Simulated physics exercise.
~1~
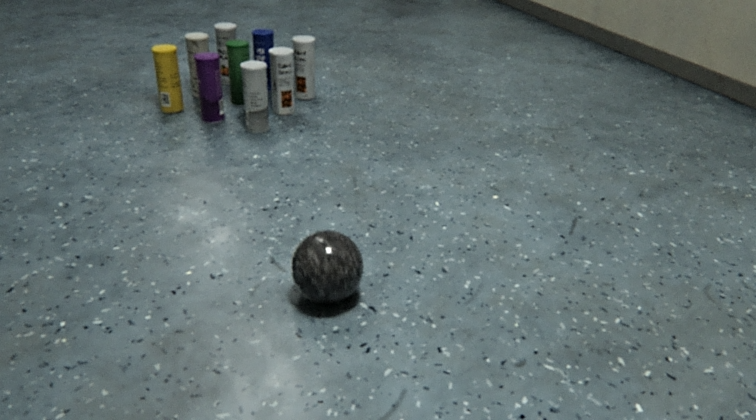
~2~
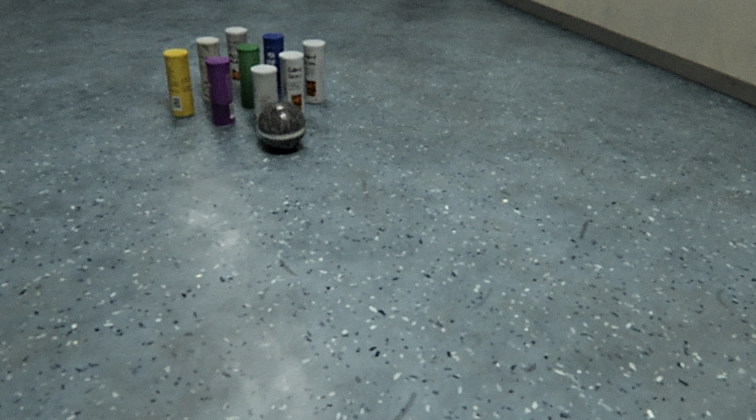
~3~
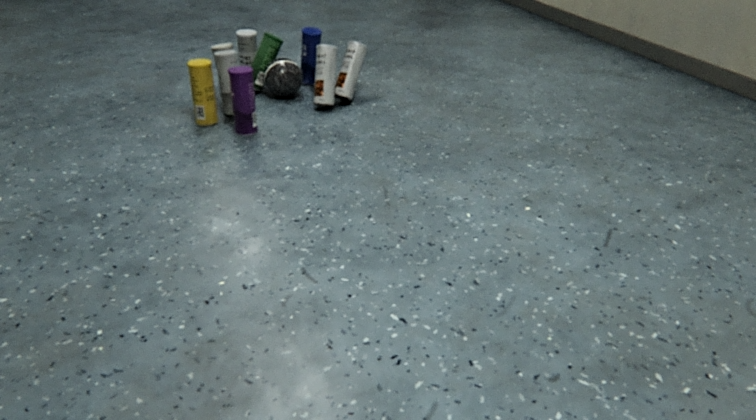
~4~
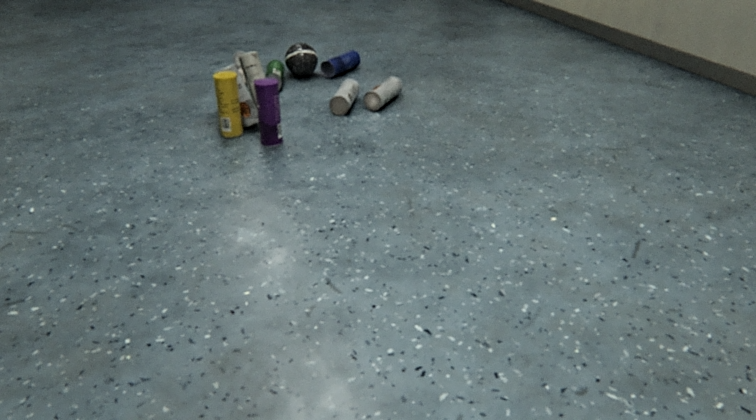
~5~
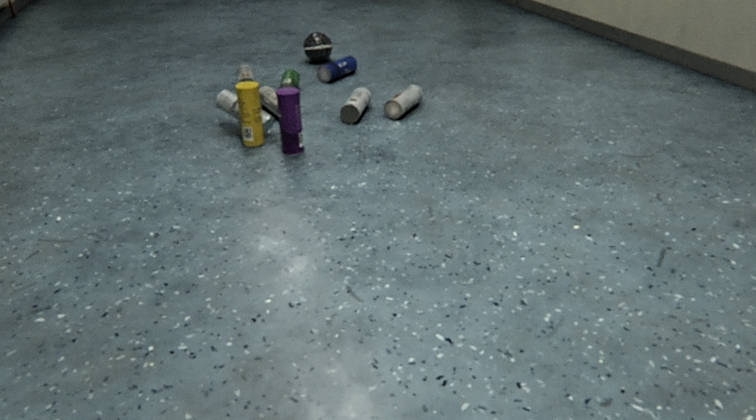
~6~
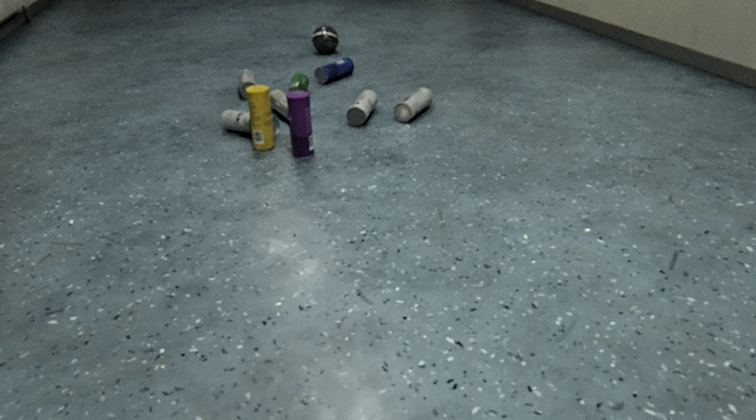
At first, nine tall canisters stand grouped on a speckled blue-grey floor while a dark, glossy ball sits in front of them, nearer the viewer. The ball rolls away toward the group and reaches the white canisters at the front. It pushes in among them, and the green, blue and two white canisters on the right tip into a lean. Those canisters drop onto their sides as the ball passes through to the back, and pale ones on the left topple too. Finally the ball rolls farther off behind the scattered canisters, leaving only the yellow and purple ones upright.
